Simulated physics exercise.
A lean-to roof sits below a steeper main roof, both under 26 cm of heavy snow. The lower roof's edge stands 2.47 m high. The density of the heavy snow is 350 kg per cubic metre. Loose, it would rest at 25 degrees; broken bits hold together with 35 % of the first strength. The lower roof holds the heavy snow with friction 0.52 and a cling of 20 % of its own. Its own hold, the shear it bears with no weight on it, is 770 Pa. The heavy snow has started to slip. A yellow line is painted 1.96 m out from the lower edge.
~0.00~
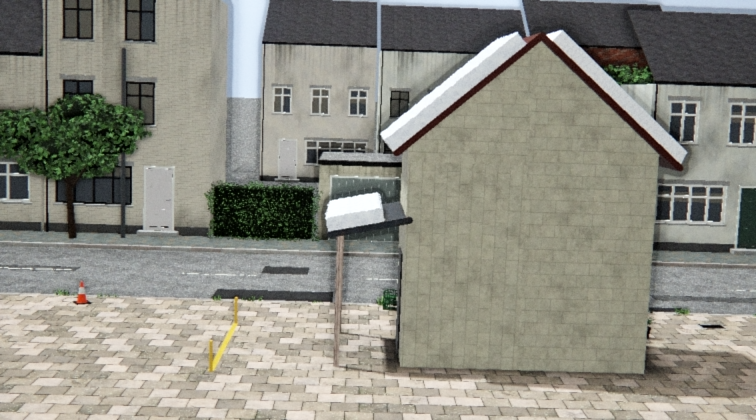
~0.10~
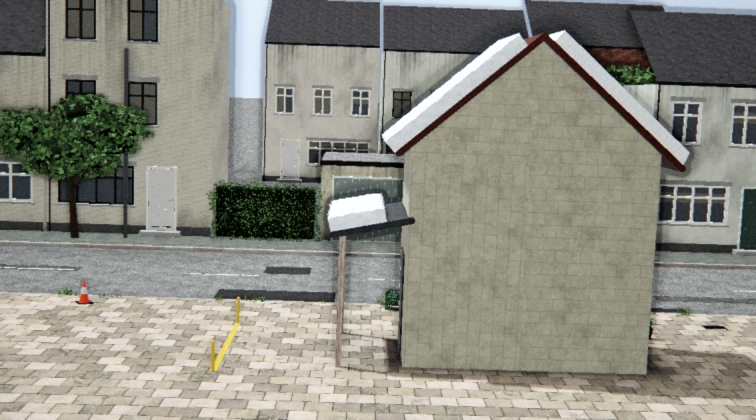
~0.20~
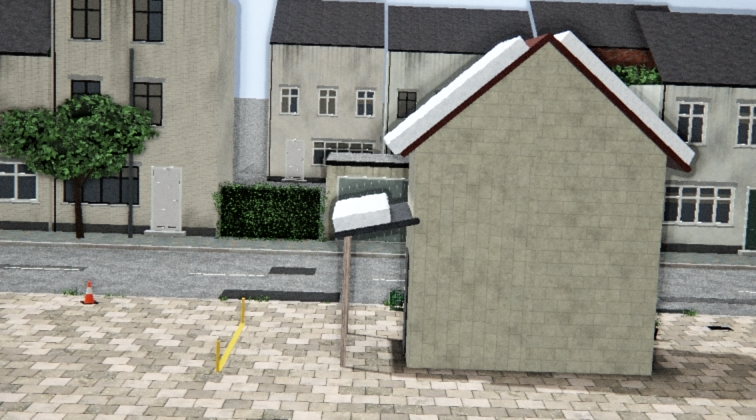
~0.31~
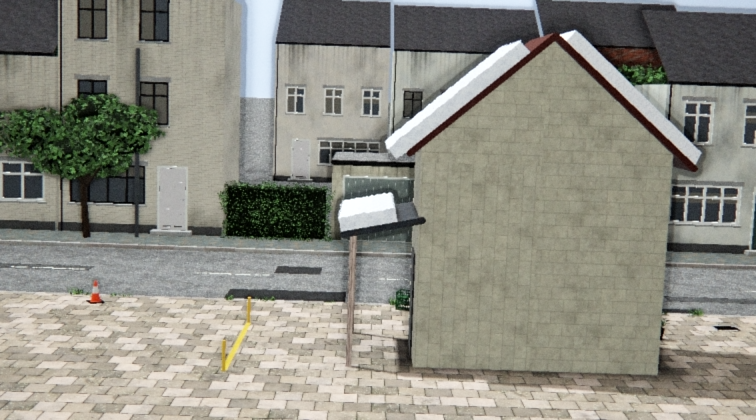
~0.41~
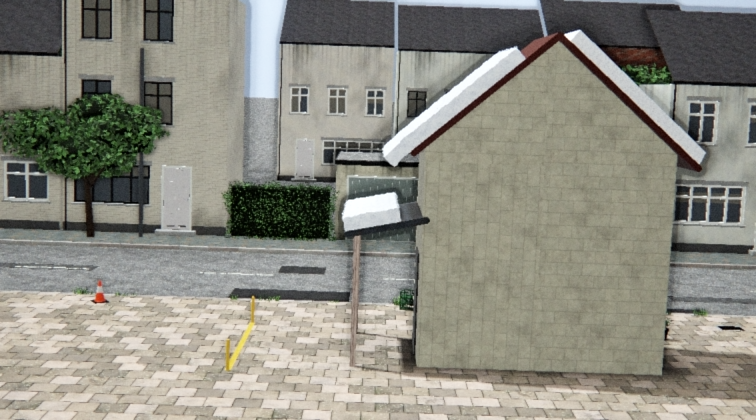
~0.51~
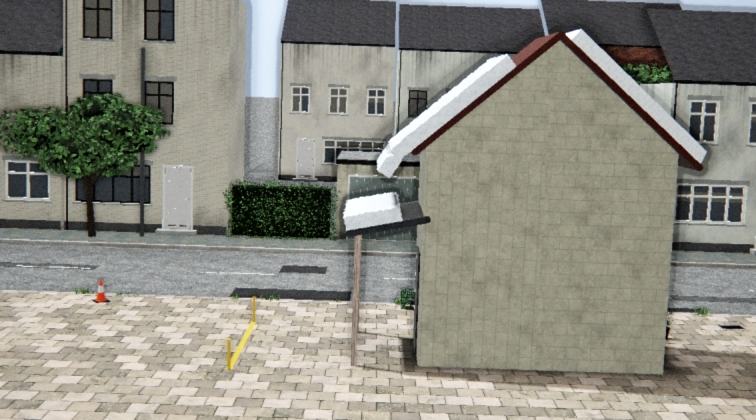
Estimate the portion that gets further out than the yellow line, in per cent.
Expect roughly 47 %.
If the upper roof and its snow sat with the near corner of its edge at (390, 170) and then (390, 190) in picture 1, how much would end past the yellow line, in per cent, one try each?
In that order: 40 %, 25 %.
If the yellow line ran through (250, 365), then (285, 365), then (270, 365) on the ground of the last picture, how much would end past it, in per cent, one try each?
In that order: 55 %, 70 %, 60 %.
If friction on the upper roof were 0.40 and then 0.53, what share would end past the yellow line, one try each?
In that order: 40 %, 30 %.
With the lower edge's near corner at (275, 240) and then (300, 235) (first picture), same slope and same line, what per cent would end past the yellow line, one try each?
In that order: 35 %, 45 %.
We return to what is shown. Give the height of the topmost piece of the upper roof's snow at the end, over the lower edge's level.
About 0.5 m.
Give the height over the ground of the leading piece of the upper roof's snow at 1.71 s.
About 0.0 m.
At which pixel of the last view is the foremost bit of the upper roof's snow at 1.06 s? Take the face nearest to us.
Around (312, 232).
After 1.06 s, none is below the lower edge and 0 % is past the line.
After 1.71 s, 79 % is below the lower edge and 24 % is past the line.
After 2.35 s, 79 % is below the lower edge and 47 % is past the line.
After 3.00 s, 79 % is below the lower edge and 47 % is past the line.
After 3.10 s, at the end, 79 % is below the lower edge and 47 % is past the line.
